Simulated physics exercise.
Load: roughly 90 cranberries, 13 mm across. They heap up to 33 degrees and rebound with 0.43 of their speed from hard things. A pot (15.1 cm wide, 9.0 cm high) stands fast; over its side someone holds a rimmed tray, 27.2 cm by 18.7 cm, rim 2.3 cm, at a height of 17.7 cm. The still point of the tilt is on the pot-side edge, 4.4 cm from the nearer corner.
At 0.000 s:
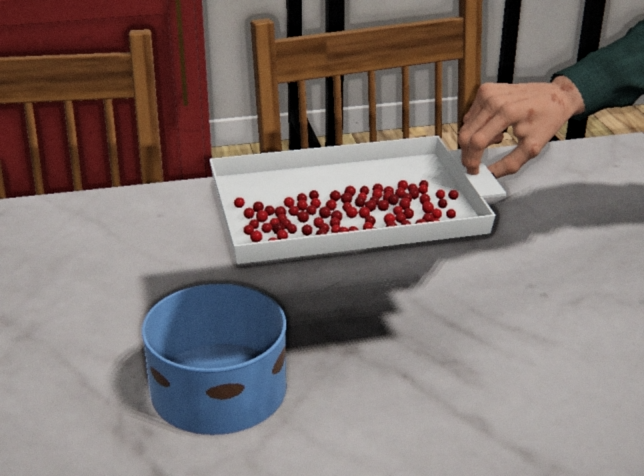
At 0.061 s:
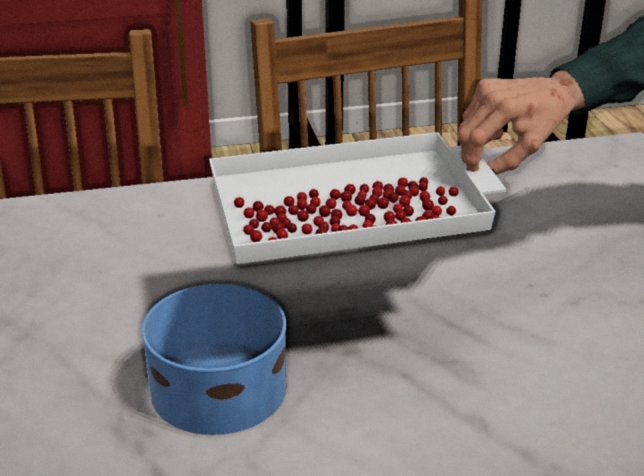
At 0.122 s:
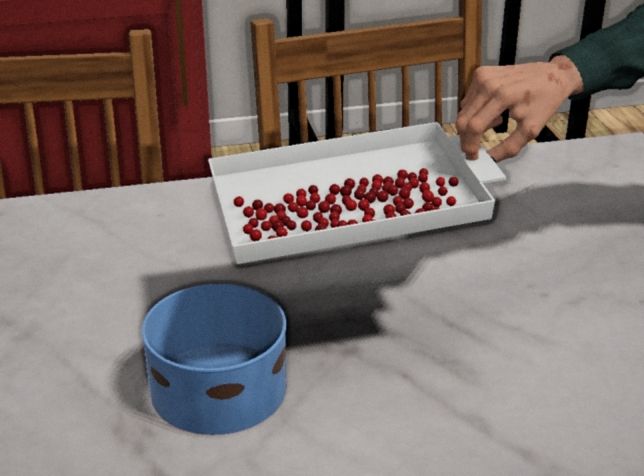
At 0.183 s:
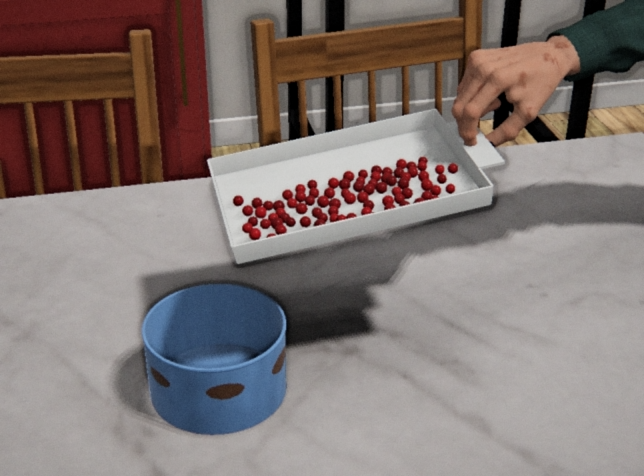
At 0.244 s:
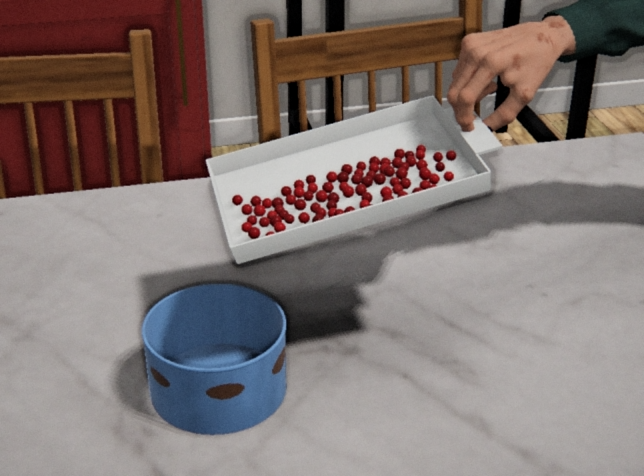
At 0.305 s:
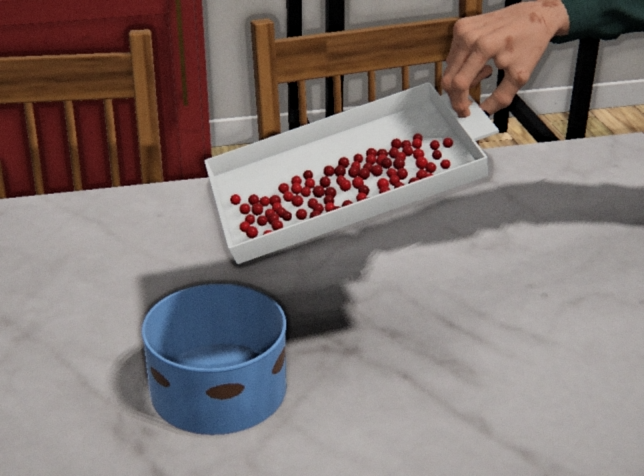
A hand in a dark green sleeve grips the right end of a white rimmed tray above a grey marbled table, seen from slightly above, with wooden chairs and a red panel behind. Small red berries lie scattered across the tray, and a blue pot with brown spots stands at the lower left. The hand raises the tray's right end, slanting it down leftward, while the pot and camera stay still.
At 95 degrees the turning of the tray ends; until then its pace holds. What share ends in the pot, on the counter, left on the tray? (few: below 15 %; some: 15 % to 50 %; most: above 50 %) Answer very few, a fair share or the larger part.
Pot the larger part, counter a fair share, tray very few.
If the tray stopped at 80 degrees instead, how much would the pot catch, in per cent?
In that case some 0 per cent.
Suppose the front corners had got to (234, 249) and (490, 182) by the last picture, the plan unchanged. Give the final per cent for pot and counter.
Pot 95, counter 5.
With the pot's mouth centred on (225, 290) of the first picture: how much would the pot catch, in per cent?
Some 40 per cent.
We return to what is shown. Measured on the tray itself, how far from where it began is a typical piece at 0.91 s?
Some 8 cm.
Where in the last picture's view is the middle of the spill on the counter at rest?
At about (150, 328).
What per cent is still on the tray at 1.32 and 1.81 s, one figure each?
In turn: 100, 40.
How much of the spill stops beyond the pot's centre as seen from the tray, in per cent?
Some 90 per cent.
After 0.91 s, tilt 53 degrees; the tray holds 100 %, the pot 0 %.
After 1.32 s, tilt 78 degrees; the tray holds 100 %, the pot 0 %.
Then, at 1.81 s, tilt 95 degrees; the tray holds 40 %, the pot 5 %.
In the end, at 2.9 s, pot 55 %, counter 45 %, tray 0 %.
